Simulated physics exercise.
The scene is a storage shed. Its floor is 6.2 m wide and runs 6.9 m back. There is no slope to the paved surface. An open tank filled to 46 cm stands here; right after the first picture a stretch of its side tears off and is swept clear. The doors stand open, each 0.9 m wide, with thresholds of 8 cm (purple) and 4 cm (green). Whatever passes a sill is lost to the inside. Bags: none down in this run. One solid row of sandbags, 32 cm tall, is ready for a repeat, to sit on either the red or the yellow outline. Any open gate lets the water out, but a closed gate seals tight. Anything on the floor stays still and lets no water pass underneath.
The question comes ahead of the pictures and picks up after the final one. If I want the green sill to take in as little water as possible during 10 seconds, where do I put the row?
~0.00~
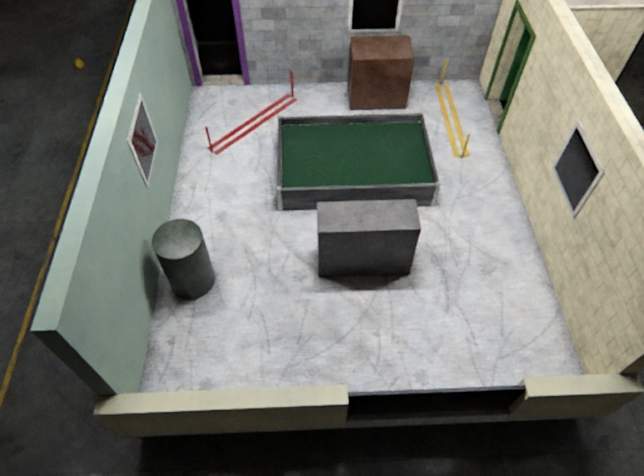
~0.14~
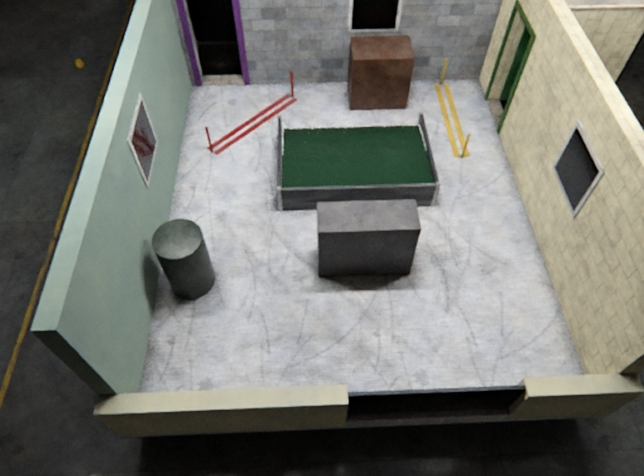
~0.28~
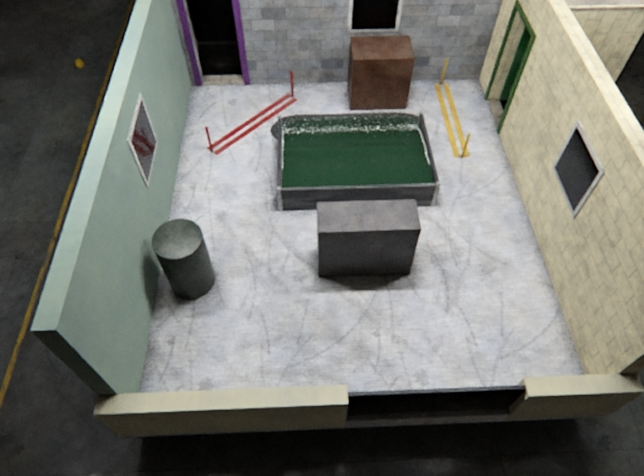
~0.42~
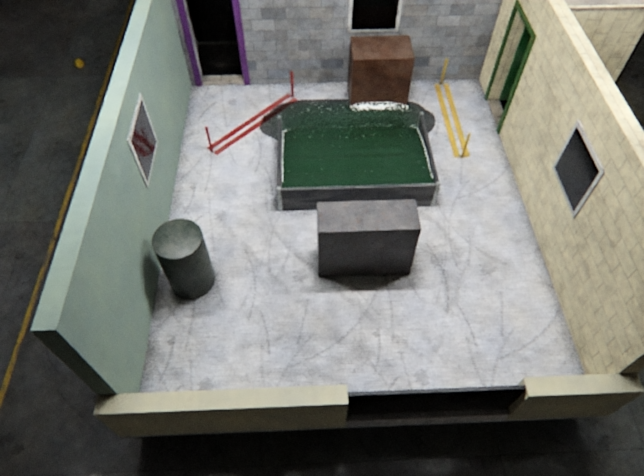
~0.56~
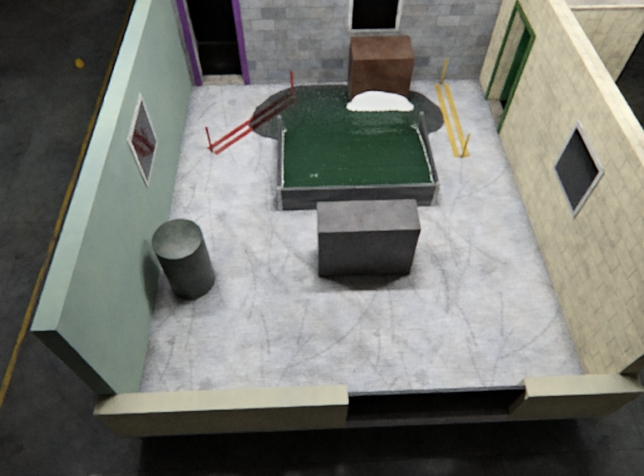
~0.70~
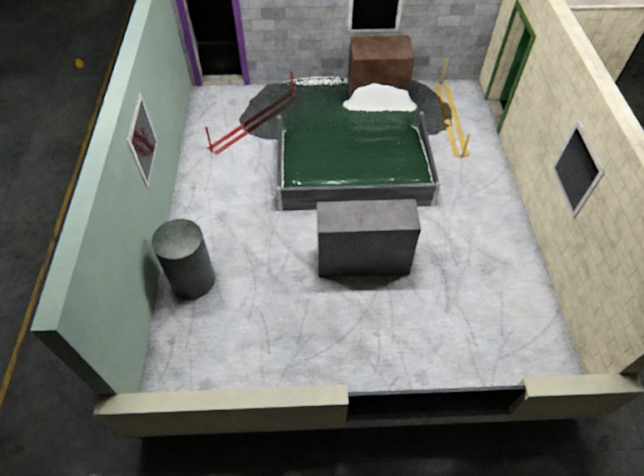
Put it on the yellow mark.
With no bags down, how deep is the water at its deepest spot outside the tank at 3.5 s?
24 cm.
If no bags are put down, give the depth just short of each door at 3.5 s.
Purple 15 cm, green 13 cm.
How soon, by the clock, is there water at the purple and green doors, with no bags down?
Arrival: Purple 1.3 s, green 1.6 s.
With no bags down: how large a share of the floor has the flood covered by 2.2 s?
I'd guess around 25 in a hundred.
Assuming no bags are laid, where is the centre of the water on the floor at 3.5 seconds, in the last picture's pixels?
The water's centre sits near (328, 128).
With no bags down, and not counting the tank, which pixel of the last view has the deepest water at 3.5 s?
I'd point to somewhere near (192, 87).
After 1.4 s water covers 20 % of the floor and is deepest (36 cm) near (311, 90) in the run without bags; in at the green door, 0 L with no bags, 0 L with the row on red, 0 L on yellow.
After 2.2 s water covers 25 % of the floor and is deepest (35 cm) near (192, 87) in the run without bags; in at the green door, 23 L with no bags, 24 L with the row on red, 0 L on yellow.
After 3.5 s water covers 40 % of the floor and is deepest (24 cm) near (192, 87) in the run without bags; in at the green door, 101 L with no bags, 107 L with the row on red, 0 L on yellow.
After 6.0 s water covers 75 % of the floor and is deepest (12 cm) near (175, 255) in the run without bags; in at the green door, 153 L with no bags, 164 L with the row on red, 0 L on yellow.
After 10.0 s water covers 95 % of the floor and is deepest (9 cm) near (469, 80) in the run without bags; in at the green door, 182 L with no bags, 221 L with the row on red, 0 L on yellow.
